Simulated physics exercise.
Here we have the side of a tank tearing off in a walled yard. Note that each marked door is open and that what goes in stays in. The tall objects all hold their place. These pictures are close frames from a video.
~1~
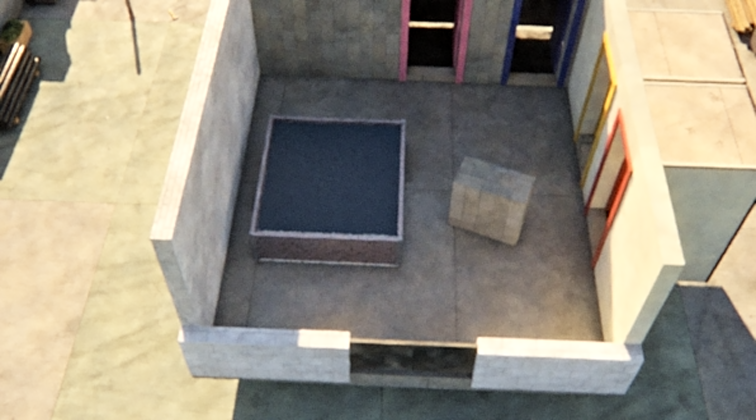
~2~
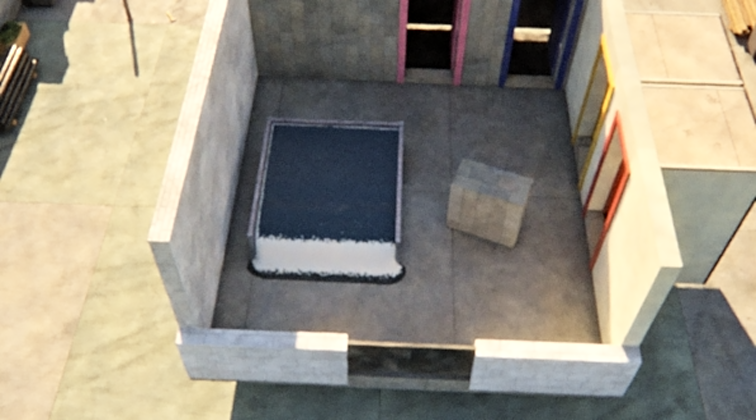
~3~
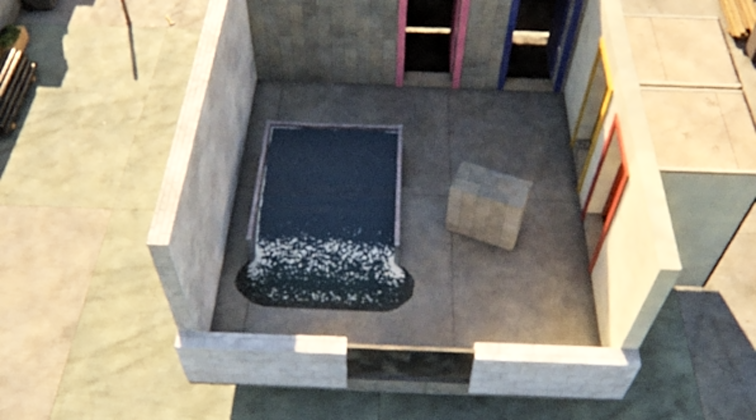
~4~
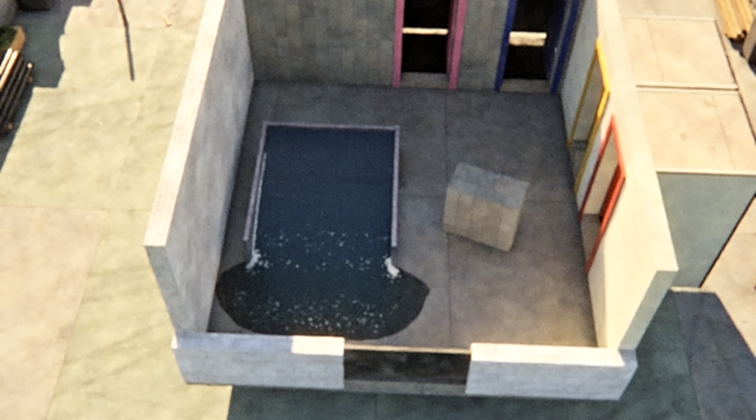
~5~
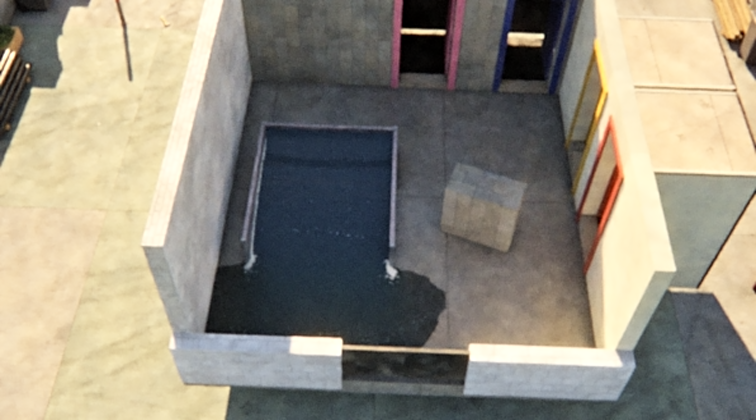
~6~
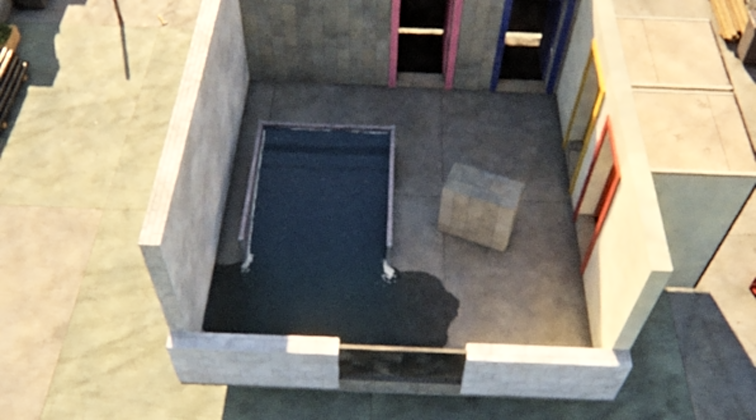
At the start, dark water sits still in a square tank inside a walled yard, beside a pale block. The tank's near side gives way and water pours out in a white, foamy rush. It then spreads as a dark pool across the floor to the left and front walls, widening rightward.
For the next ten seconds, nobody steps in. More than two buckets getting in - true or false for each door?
Red door: False; yellow door: False; blue door: True; pink door: False.
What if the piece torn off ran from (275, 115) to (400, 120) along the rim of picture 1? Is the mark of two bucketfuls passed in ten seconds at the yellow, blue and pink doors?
Log - yellow keeps within bounds, blue runs over the limit, pink runs over the limit.
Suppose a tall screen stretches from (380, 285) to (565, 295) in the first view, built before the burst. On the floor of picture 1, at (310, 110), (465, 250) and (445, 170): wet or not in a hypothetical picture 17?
Log, spots one to three: Spared; swamped; spared.
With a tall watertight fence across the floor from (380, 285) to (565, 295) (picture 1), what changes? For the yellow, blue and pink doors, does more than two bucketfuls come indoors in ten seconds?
My reading: Yellow lets less in, blue floods, pink takes less.
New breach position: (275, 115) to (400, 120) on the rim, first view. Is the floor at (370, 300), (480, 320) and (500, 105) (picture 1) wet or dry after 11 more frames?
Point by point: Untouched, untouched and swamped.
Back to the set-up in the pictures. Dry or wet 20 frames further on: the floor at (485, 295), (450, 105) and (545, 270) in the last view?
Result, in the order given: Wetted / not wetted / wetted.
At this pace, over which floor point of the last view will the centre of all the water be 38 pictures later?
Around pixel (408, 225) of the last picture.
A moment on, water covers 20 % of the floor; the red door not reached, the yellow door not reached, the blue door not reached, the pink door not reached.
Next, water covers 30 % of the floor; the red door not reached, the yellow door not reached, the blue door not reached, the pink door not reached.
Then, water covers 55 % of the floor; the red door wet at the sill, nothing in, the yellow door wet at the sill, nothing in, the blue door not reached, the pink door not reached.
Later, water covers 90 % of the floor; the red door wet at the sill, nothing in, the yellow door wet at the sill, nothing in, the blue door over two buckets in, the pink door wet at the sill, nothing in.
In the end, water covers 100 % of the floor; the red door wet at the sill, nothing in, the yellow door wet at the sill, nothing in, the blue door far over two buckets in, the pink door under two buckets in.
